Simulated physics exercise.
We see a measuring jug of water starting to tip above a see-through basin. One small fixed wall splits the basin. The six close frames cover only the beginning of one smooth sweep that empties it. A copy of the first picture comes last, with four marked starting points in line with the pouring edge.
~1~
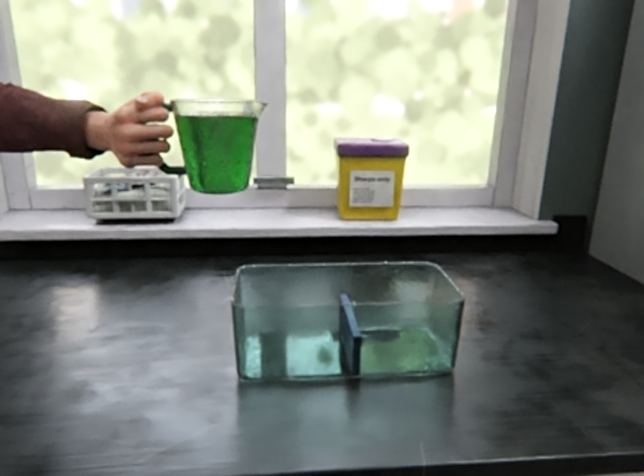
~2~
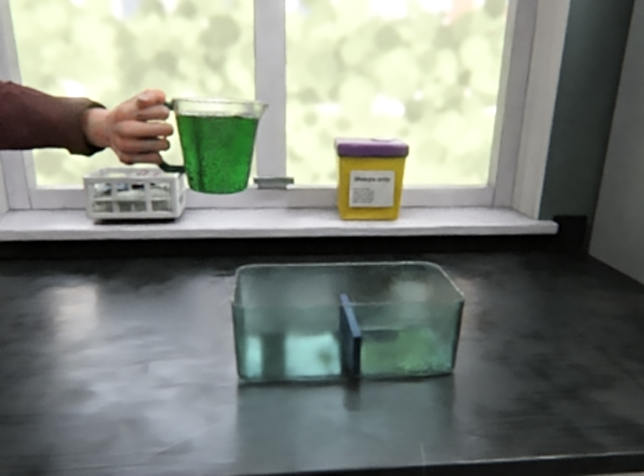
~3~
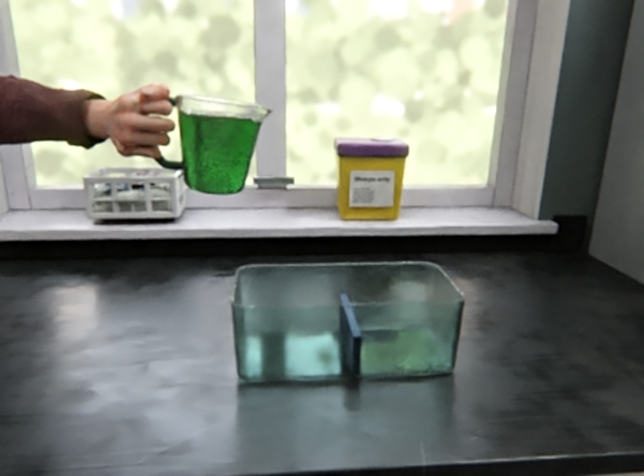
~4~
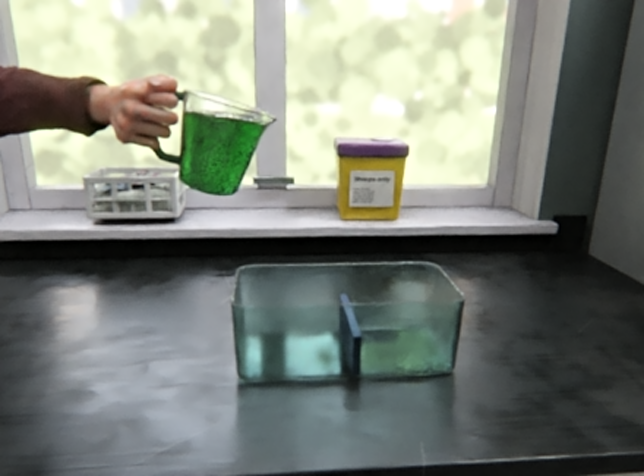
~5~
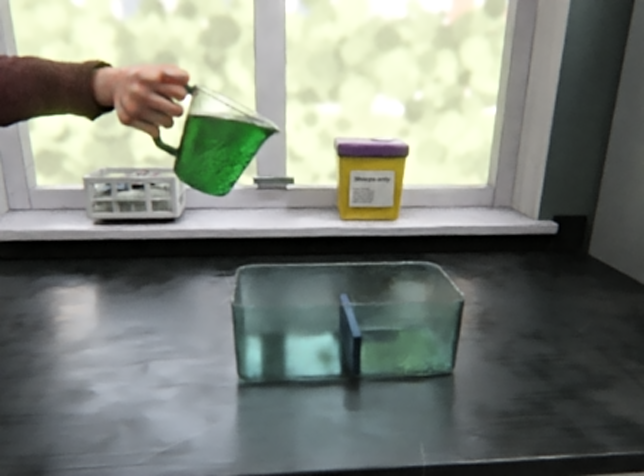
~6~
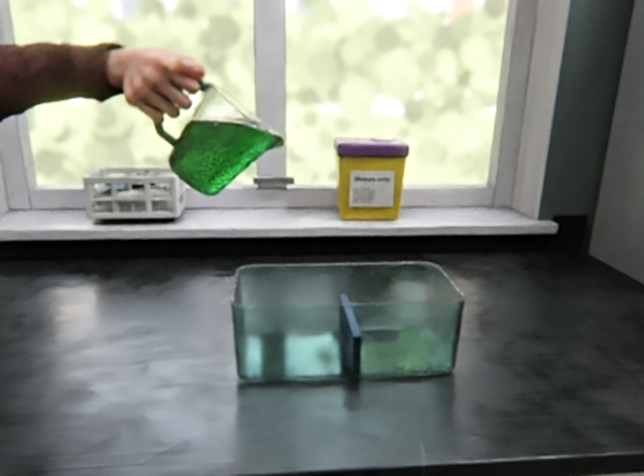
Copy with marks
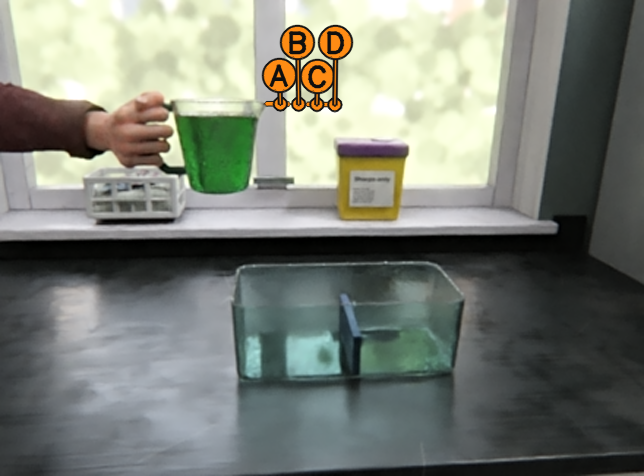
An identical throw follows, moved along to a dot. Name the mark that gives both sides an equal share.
C works best here.
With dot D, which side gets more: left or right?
More ends on the right.
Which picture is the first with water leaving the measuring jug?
In picture 6.
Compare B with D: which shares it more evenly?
The answer is B.
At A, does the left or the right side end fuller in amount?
The left one.
On the marked copy, A at (280, 103); B at (298, 104); C at (316, 104); D at (334, 104).
For dot A, about 82 % ends left of the wall and 9 % right of it; 9 % is lost outside.
For dot B, about 65 % ends left of the wall and 25 % right of it; 10 % is lost outside.
For dot C, about 50 % ends left of the wall and 44 % right of it; 6 % is lost outside.
For dot D, about 15 % ends left of the wall and 78 % right of it; 7 % is lost outside.
